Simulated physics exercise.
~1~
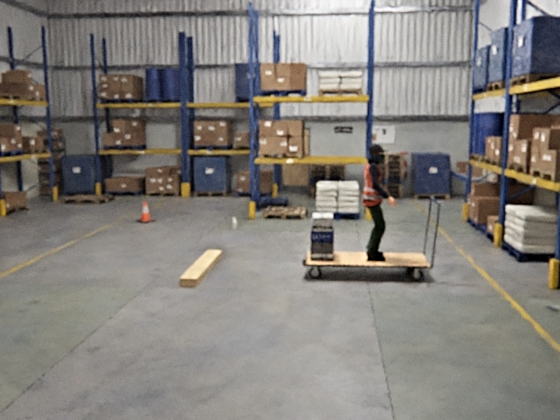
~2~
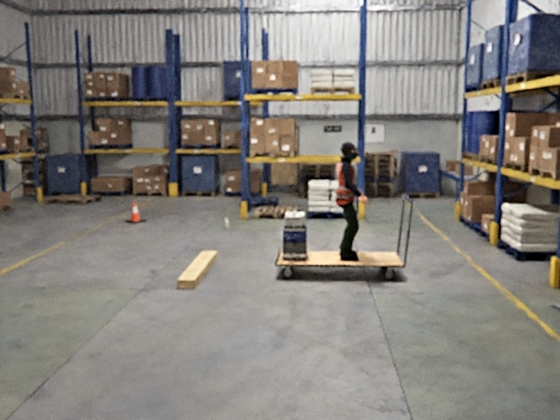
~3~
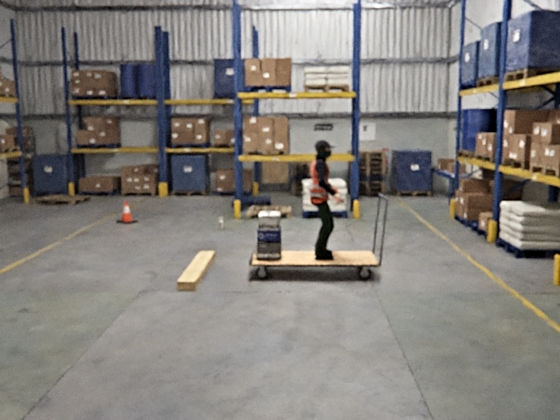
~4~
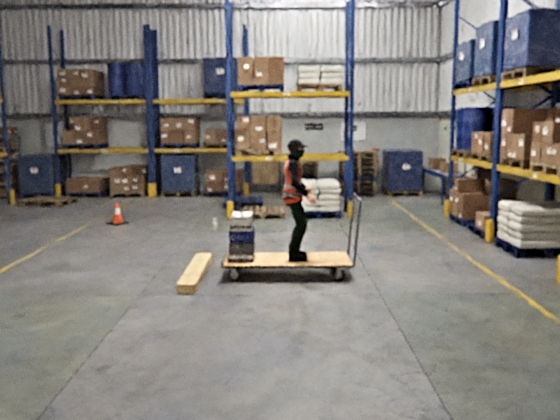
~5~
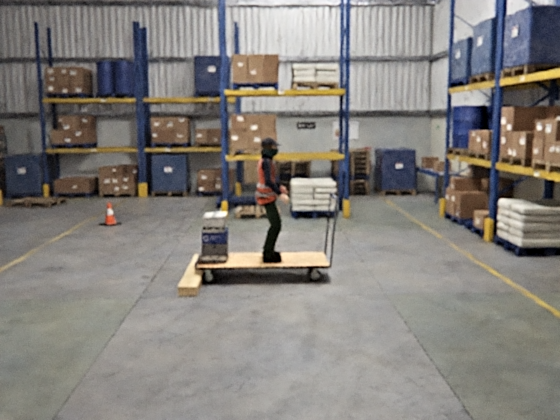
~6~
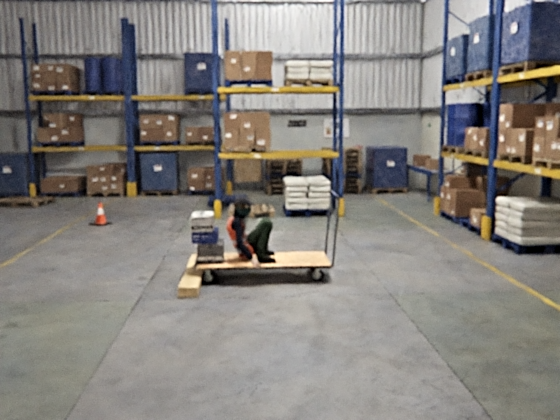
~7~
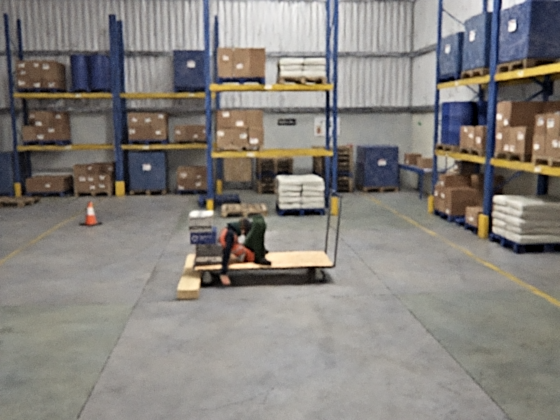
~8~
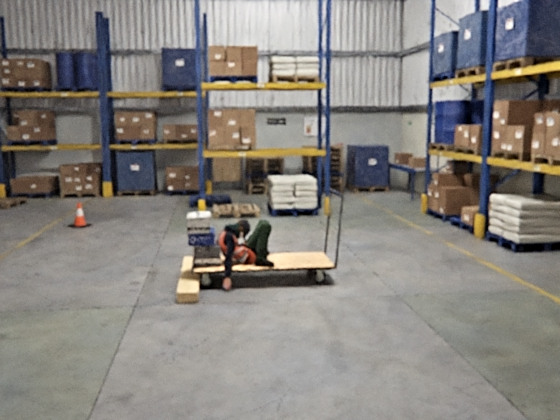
Warehouse floor with a trolley rolling left into a wooden beam and stopping, its standing rider crumpling beside a still-stacked load.
